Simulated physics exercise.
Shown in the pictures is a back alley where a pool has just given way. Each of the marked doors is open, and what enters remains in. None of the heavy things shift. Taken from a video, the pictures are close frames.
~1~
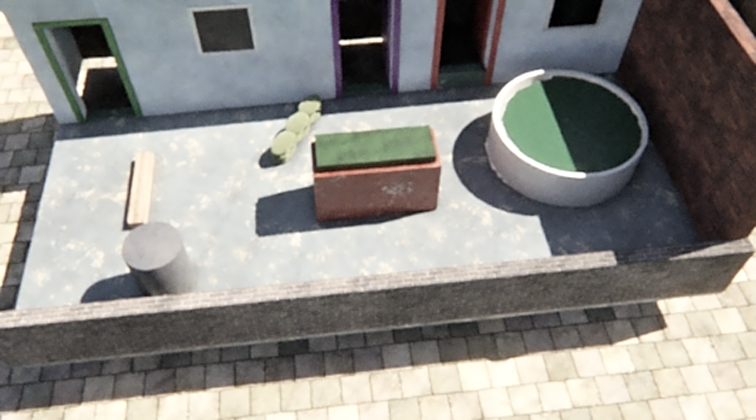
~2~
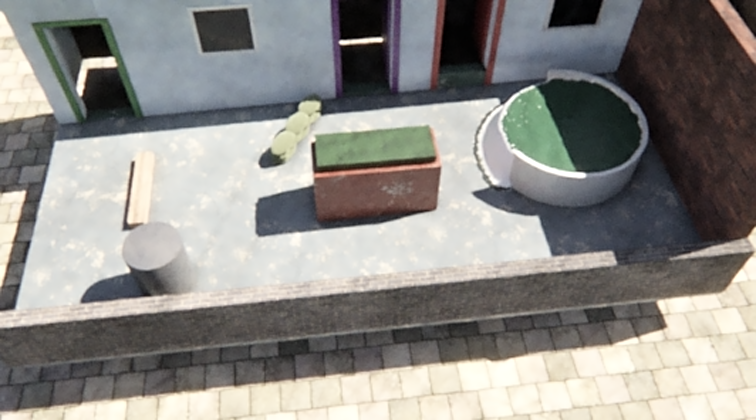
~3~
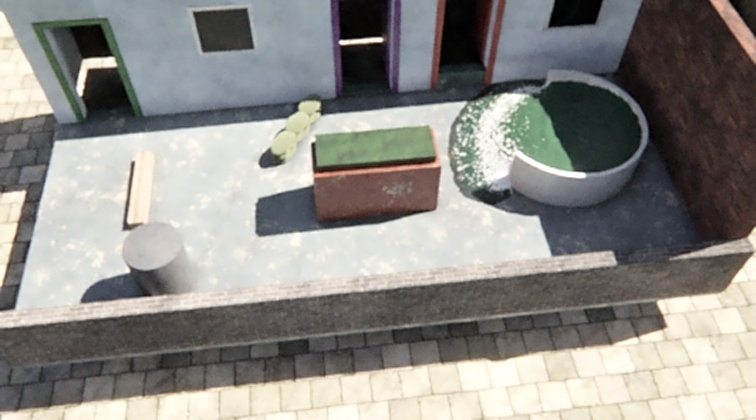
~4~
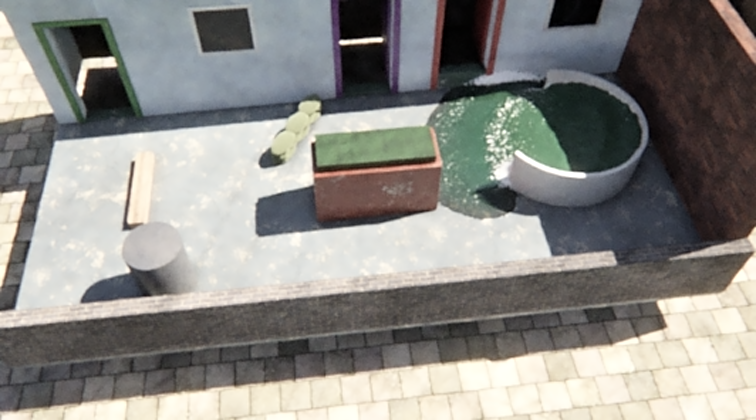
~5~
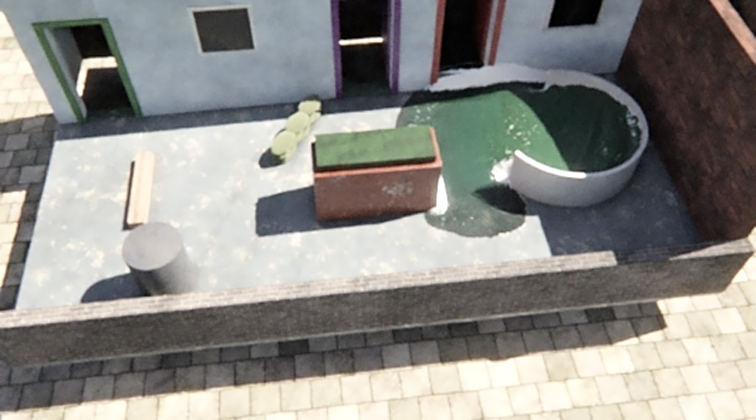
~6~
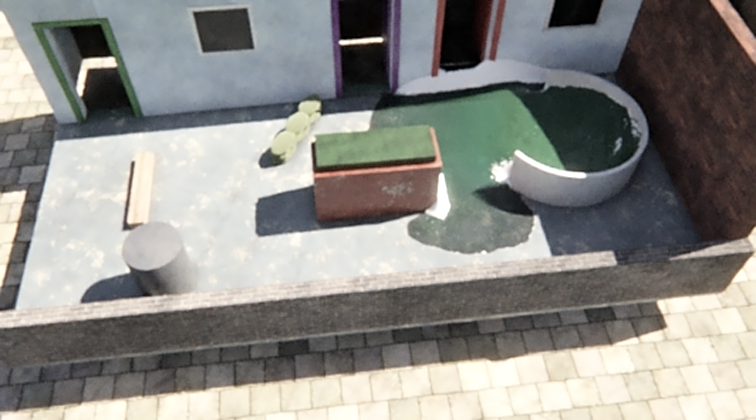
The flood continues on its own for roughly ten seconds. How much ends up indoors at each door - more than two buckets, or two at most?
The purple door will top two buckets; the red door will not top two buckets; the green door will not top two buckets.
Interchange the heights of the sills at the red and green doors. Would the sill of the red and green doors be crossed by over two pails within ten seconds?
Outcome - red door comes in high; green door comes in low.
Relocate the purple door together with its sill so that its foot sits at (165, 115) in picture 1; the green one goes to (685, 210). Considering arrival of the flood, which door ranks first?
Answer: The one in red.
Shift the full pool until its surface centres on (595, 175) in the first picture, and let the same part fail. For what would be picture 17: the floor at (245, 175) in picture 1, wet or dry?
At that place: Free of water.
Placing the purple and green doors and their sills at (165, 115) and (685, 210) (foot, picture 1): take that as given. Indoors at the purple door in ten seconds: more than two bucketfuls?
As it turns out, the purple door falls short.
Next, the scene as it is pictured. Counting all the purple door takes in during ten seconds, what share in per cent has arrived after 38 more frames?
It should be near 85 percent of the ten-second total.
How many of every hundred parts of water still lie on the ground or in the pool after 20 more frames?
About 96 %.
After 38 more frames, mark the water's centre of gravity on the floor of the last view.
Roughly (364, 178) in the last picture.
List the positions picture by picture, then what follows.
The first picture shows still water in the pool at (569, 123).
In the second picture, the front is at (501, 187), out from the gap at (496, 122).
In the third picture, water pours out at (496, 124) and has run to (486, 200).
In the fourth picture, water pours out at (496, 125) and has run to (475, 214).
In the fifth picture, the front is at (434, 221), out from the gap at (496, 125).
In the sixth picture, the front is at (426, 238), out from the gap at (496, 126).
A moment on, water covers 30 % of the floor; the purple door under two buckets in, the red door under two buckets in, the green door not reached.
Next, water covers 50 % of the floor; the purple door over two buckets in, the red door under two buckets in, the green door not reached.
Then, water covers 75 % of the floor; the purple door over two buckets in, the red door under two buckets in, the green door wet at the sill, nothing in.
Later, water covers 85 % of the floor; the purple door far over two buckets in, the red door under two buckets in, the green door wet at the sill, nothing in.
In the end, water covers 85 % of the floor; the purple door far over two buckets in, the red door under two buckets in, the green door under two buckets in.
